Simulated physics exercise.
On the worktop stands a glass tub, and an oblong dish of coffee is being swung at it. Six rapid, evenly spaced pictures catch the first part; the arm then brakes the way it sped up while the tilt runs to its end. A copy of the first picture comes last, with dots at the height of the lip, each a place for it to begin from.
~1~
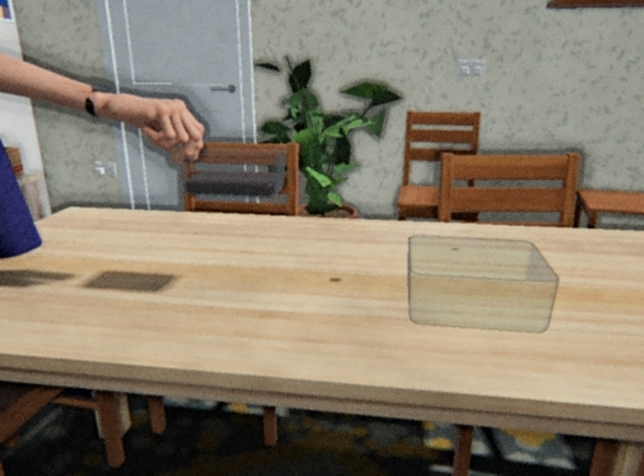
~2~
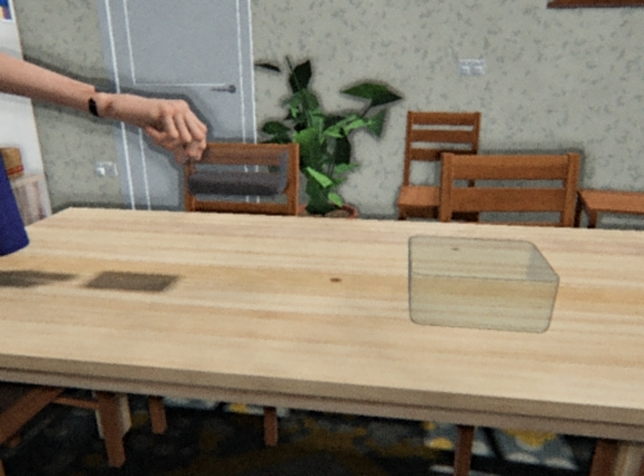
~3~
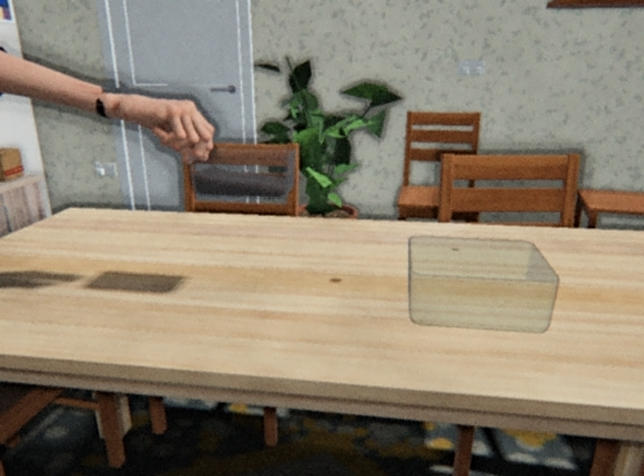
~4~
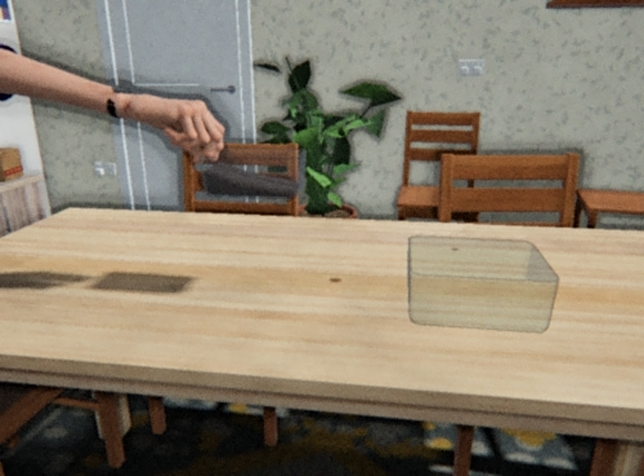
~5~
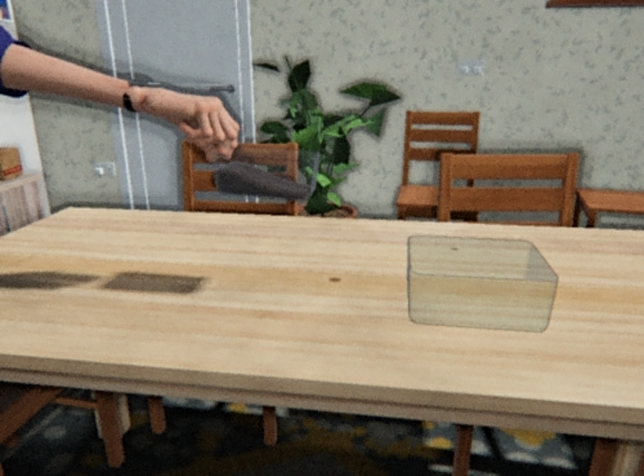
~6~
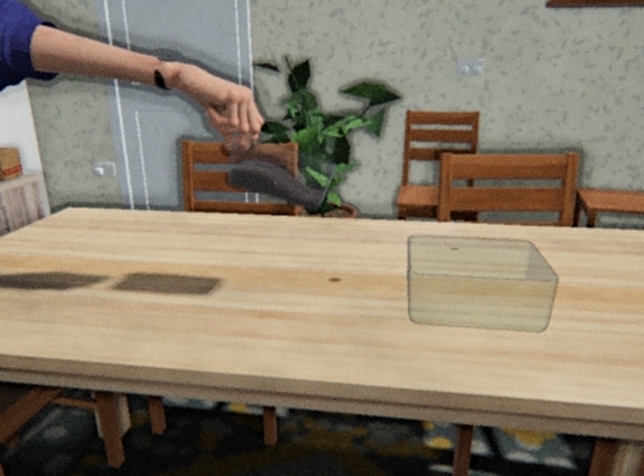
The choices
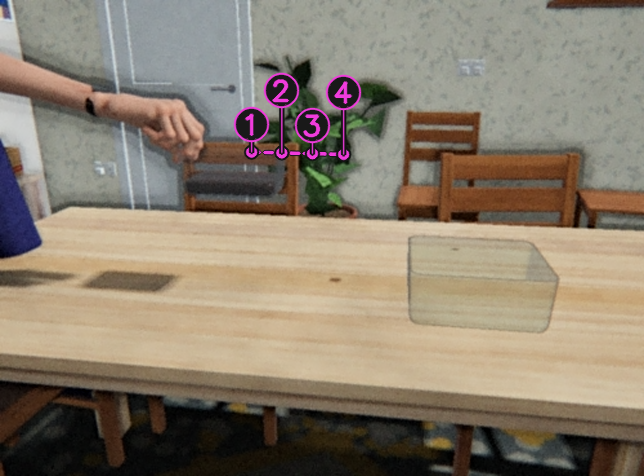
On a light wooden table with a clear glass tub on it, a hand held a dark oblong dish in the air at the left, then moved it right and tilted its right end downward.
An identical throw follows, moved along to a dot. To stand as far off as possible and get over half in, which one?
Use dot 3.
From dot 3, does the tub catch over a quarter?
Yes.
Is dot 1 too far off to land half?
Yes, it does.
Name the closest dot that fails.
That would be 2.
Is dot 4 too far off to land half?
No.
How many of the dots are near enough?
Two.
On the marked copy, 1 at (251, 152); 2 at (281, 152); 3 at (312, 153); 4 at (343, 154).
Choosing 1, about 0 % lands in the tub, 99 % falls short.
Choosing 2, about 25 % lands in the tub, 72 % falls short and 4 % goes beside or beyond.
Choosing 3, about 70 % lands in the tub, 23 % falls short and 8 % goes beside or beyond.
Choosing 4, about 78 % lands in the tub, 11 % falls short and 11 % goes beside or beyond.
